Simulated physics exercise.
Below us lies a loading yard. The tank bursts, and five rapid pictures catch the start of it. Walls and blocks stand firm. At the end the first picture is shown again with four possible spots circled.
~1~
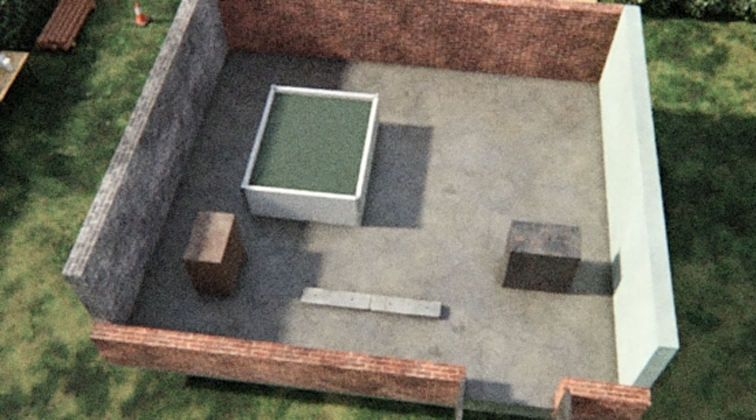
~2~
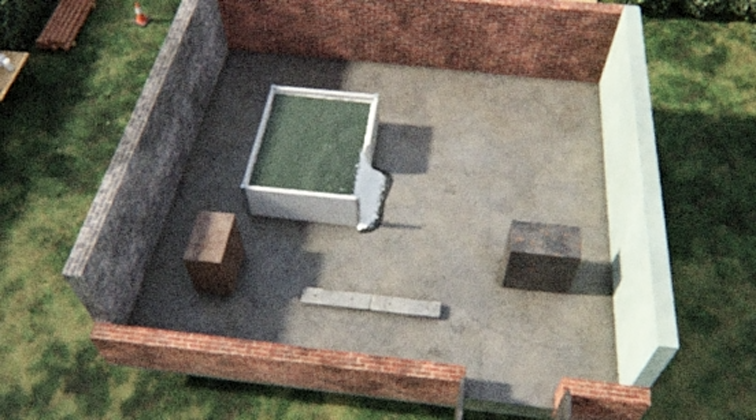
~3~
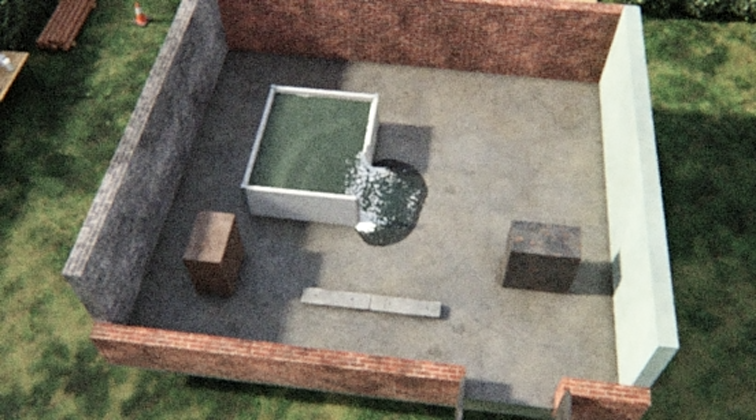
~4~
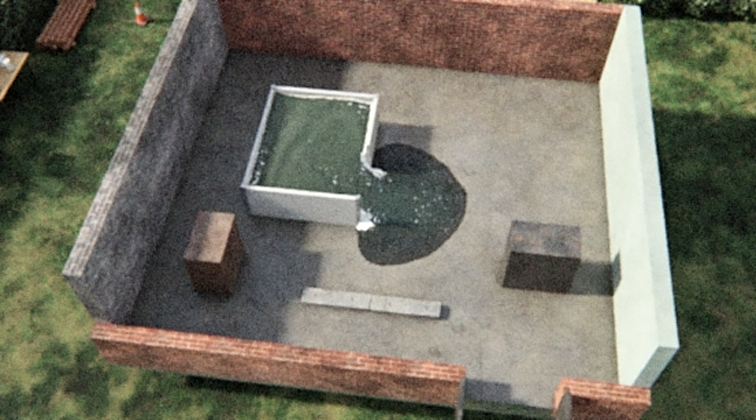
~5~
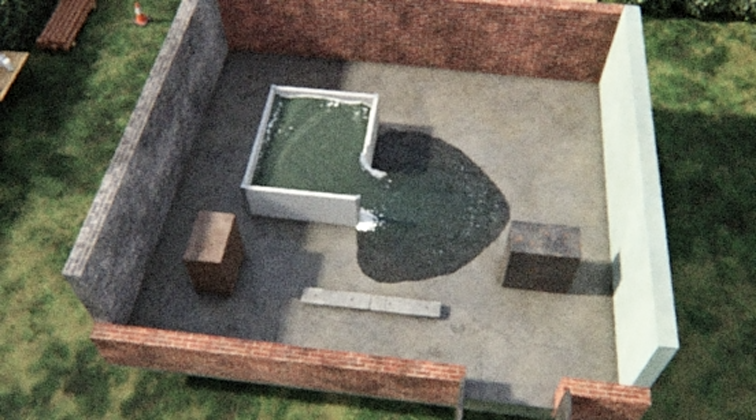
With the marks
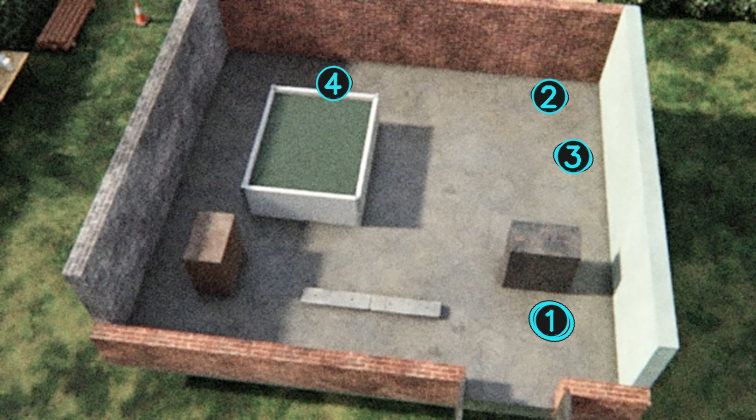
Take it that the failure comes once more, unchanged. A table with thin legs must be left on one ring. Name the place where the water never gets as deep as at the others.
Take 4.
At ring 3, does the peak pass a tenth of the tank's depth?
Yes, clearly.
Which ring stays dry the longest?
It is 4.
On the marked copy, 1 at (551, 320); 2 at (549, 96); 3 at (573, 156); 4 at (333, 83).
Choosing 1, the water peaks at about 24 % of the depth that stood in the tank.
Choosing 2, the water peaks at about 27 % of the depth that stood in the tank.
Choosing 3, the water peaks at about 33 % of the depth that stood in the tank.
Choosing 4, the water peaks at about 13 % of the depth that stood in the tank.
